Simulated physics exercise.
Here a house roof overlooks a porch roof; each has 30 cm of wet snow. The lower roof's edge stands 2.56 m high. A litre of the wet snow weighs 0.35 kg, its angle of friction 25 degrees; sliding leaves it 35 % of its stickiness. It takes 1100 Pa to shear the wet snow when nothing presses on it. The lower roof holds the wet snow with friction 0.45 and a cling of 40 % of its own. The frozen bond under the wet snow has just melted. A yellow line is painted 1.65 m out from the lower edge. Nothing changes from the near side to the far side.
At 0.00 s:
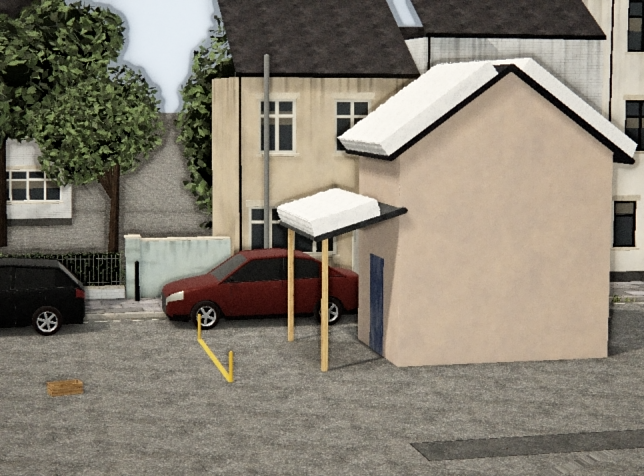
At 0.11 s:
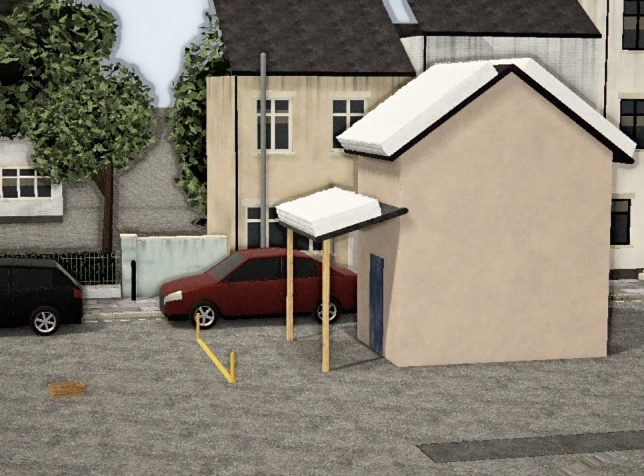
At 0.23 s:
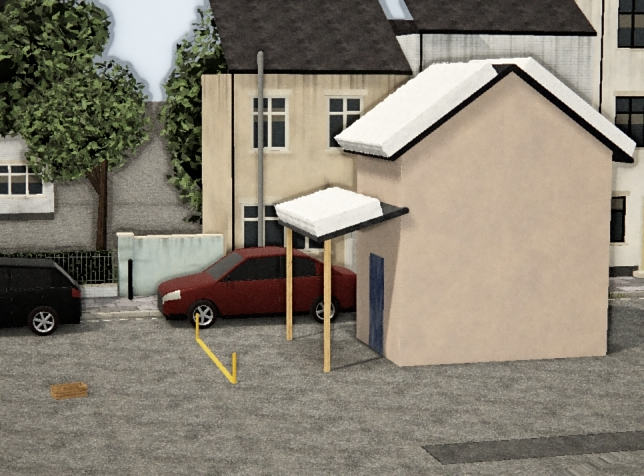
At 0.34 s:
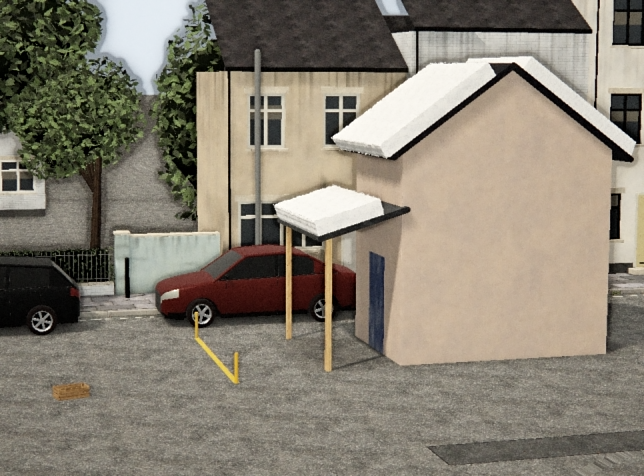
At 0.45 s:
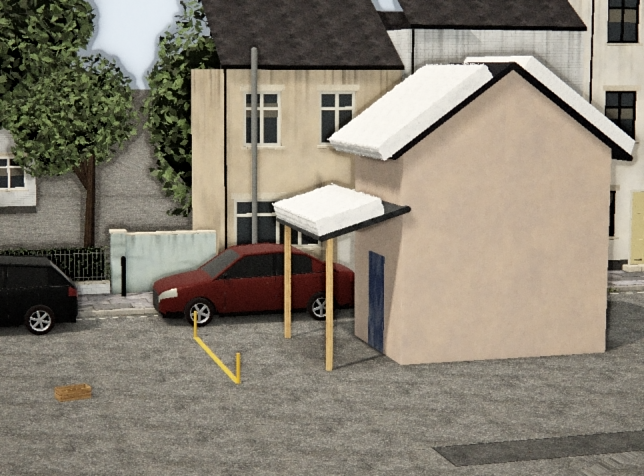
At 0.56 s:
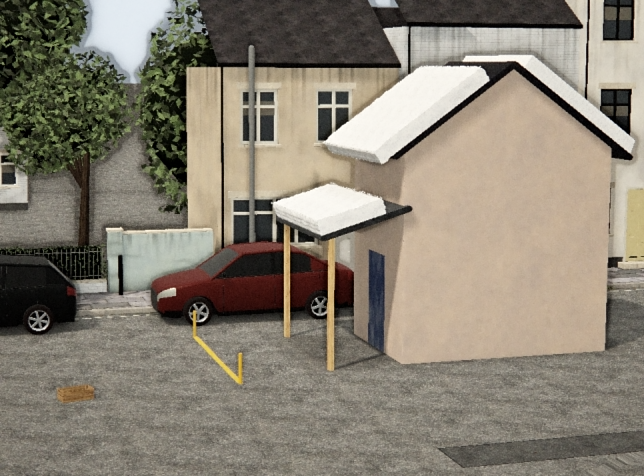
In this clip, a small beige building with white snow on its main roof and lower porch roof stands beside parked cars, and the main roof's snow slides slightly down and left, edging past the eave above the porch.
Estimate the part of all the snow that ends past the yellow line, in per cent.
It comes to some 16 %.
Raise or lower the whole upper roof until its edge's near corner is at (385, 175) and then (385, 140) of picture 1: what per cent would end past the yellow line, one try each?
In that order: 4 %, 30 %.
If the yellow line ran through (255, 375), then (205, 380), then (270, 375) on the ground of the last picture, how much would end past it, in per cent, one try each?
In that order: 30 %, 7 %, 35 %.
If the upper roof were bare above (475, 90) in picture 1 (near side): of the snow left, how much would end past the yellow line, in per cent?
It would be near 8 %.
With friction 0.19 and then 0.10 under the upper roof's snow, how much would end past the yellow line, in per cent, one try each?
In turn about 35 %, 45 %.
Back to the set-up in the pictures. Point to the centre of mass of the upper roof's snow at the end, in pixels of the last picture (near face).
Around (275, 328).
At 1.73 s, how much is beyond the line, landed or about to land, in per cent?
Near 0 %.
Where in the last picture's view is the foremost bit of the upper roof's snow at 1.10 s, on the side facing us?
Near (347, 201).
After 1.10 s, none is below the lower edge and 0 % is past the line.
After 1.73 s, none is below the lower edge and 0 % is past the line.
After 2.37 s, 43 % is below the lower edge and 0 % is past the line.
After 3.00 s, 61 % is below the lower edge and 15 % is past the line.
After 3.70 s, at the end, 61 % is below the lower edge and 16 % is past the line.
